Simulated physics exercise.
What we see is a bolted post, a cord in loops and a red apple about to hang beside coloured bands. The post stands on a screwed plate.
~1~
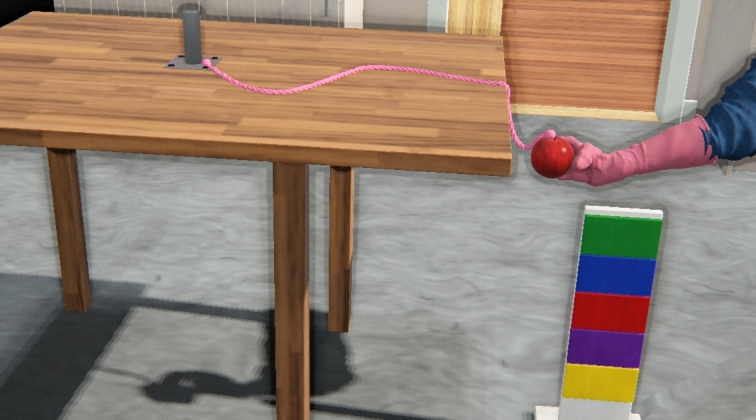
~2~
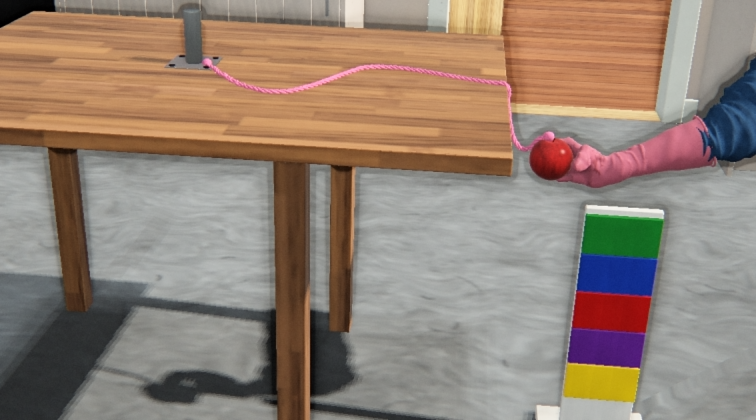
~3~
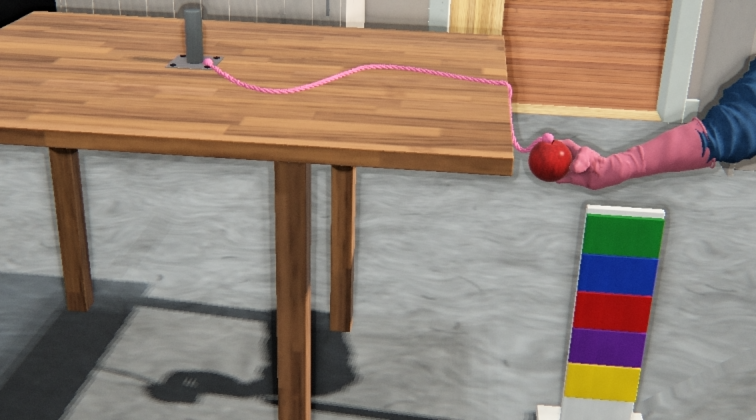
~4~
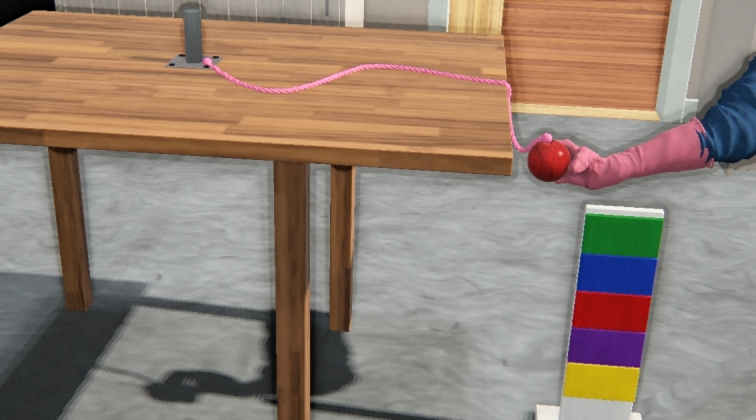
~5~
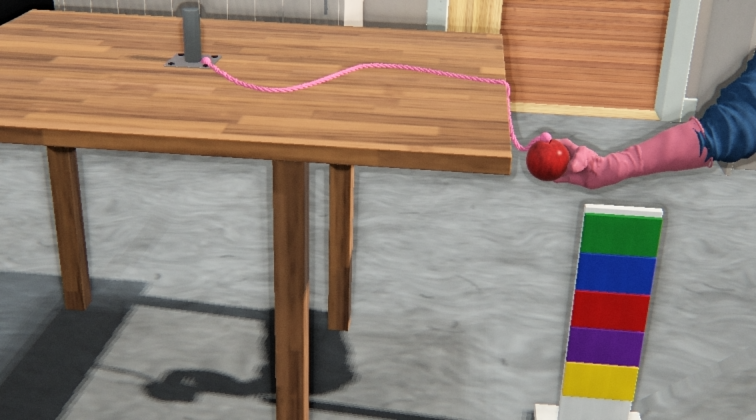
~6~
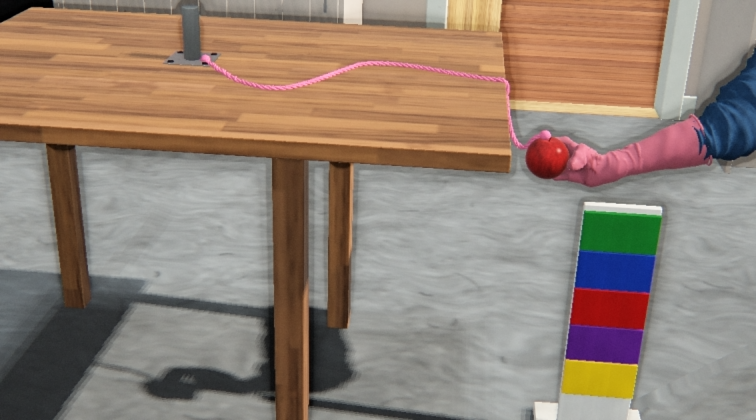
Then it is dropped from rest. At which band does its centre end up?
The red one.
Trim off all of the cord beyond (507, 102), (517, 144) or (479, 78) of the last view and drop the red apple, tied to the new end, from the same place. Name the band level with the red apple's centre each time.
It would be green; blue; none, it hangs higher.
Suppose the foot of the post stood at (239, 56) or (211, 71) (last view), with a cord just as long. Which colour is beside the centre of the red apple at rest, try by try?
Taking them in turn: Purple; purple.
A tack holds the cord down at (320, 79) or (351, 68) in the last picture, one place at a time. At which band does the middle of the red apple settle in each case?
In that order: Blue; green.
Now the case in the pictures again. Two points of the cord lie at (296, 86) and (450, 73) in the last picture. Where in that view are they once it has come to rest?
About (350, 74), and the other about (506, 135).
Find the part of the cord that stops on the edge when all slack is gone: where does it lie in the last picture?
It lies at about (413, 67).
Soon after, apple near (445, 286); level with red.
Then, apple near (502, 298); level with red.
At rest, apple near (497, 302); level with red. The cord holds its middle at red.
